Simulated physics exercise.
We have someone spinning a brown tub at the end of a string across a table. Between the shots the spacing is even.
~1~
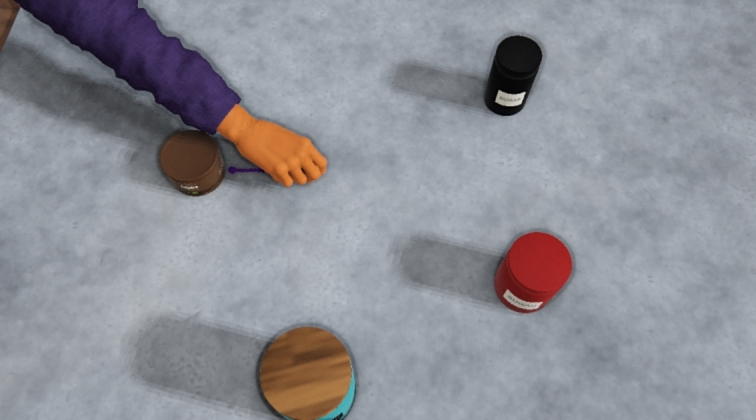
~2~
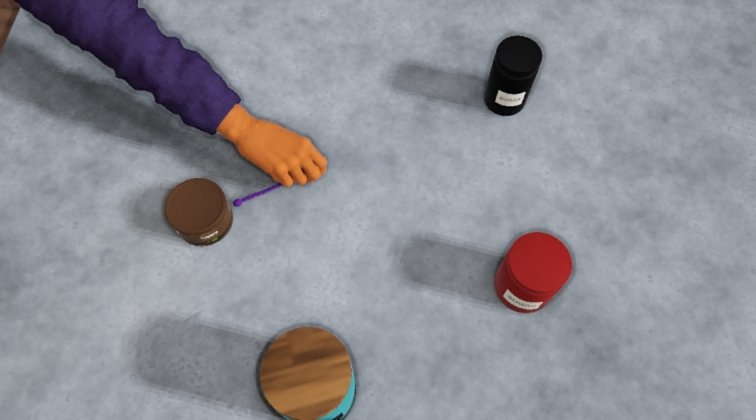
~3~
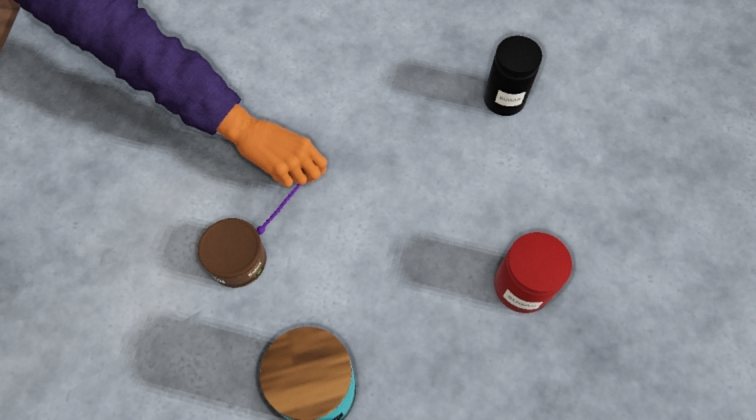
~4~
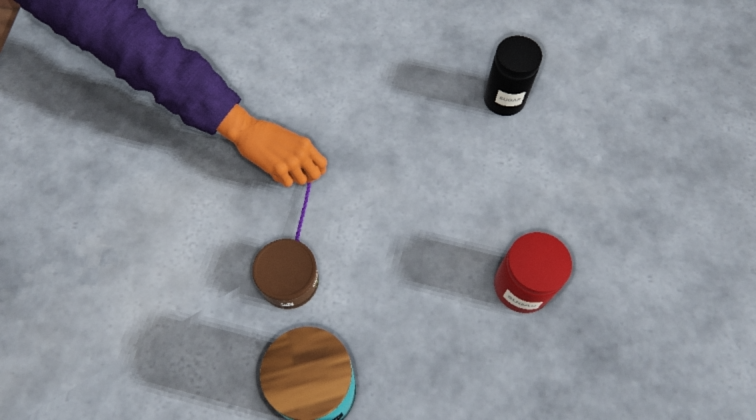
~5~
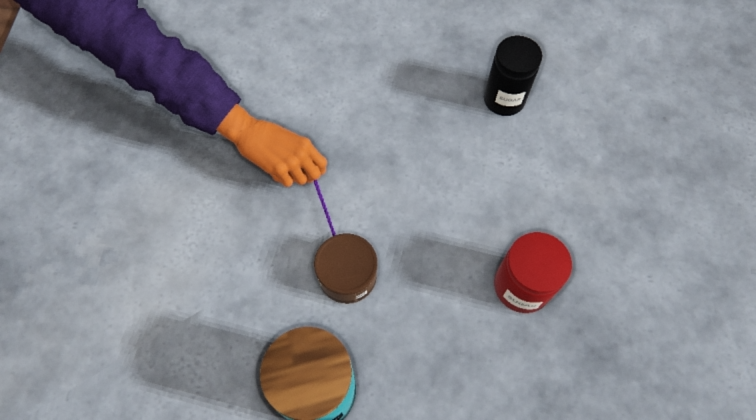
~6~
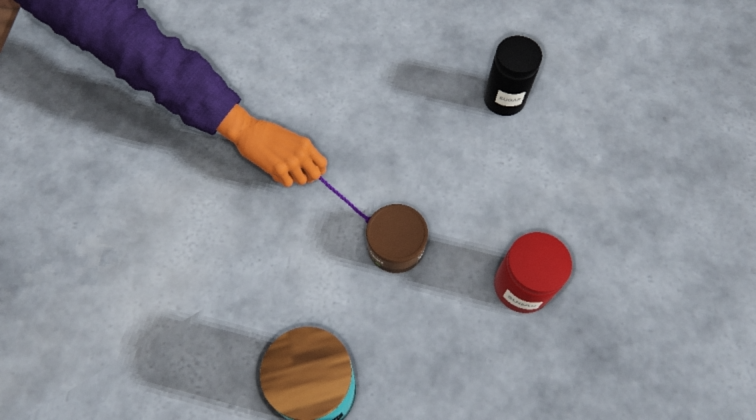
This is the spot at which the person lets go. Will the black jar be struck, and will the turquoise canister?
Black jar: Yes, struck; turquoise canister: No, spared.
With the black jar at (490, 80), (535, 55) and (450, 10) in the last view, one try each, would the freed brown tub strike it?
Going by position, it is knocked first, is knocked second and is left alone third.
Then, 0.08 s past the final frame, tub near (455, 159).
Then, 0.20 s past the final frame, tub near (491, 108); black jar pushed aside.
When it is over, tub near (492, 106); black jar knocked over. The black jar takes the knock and the turquoise canister stays untouched.
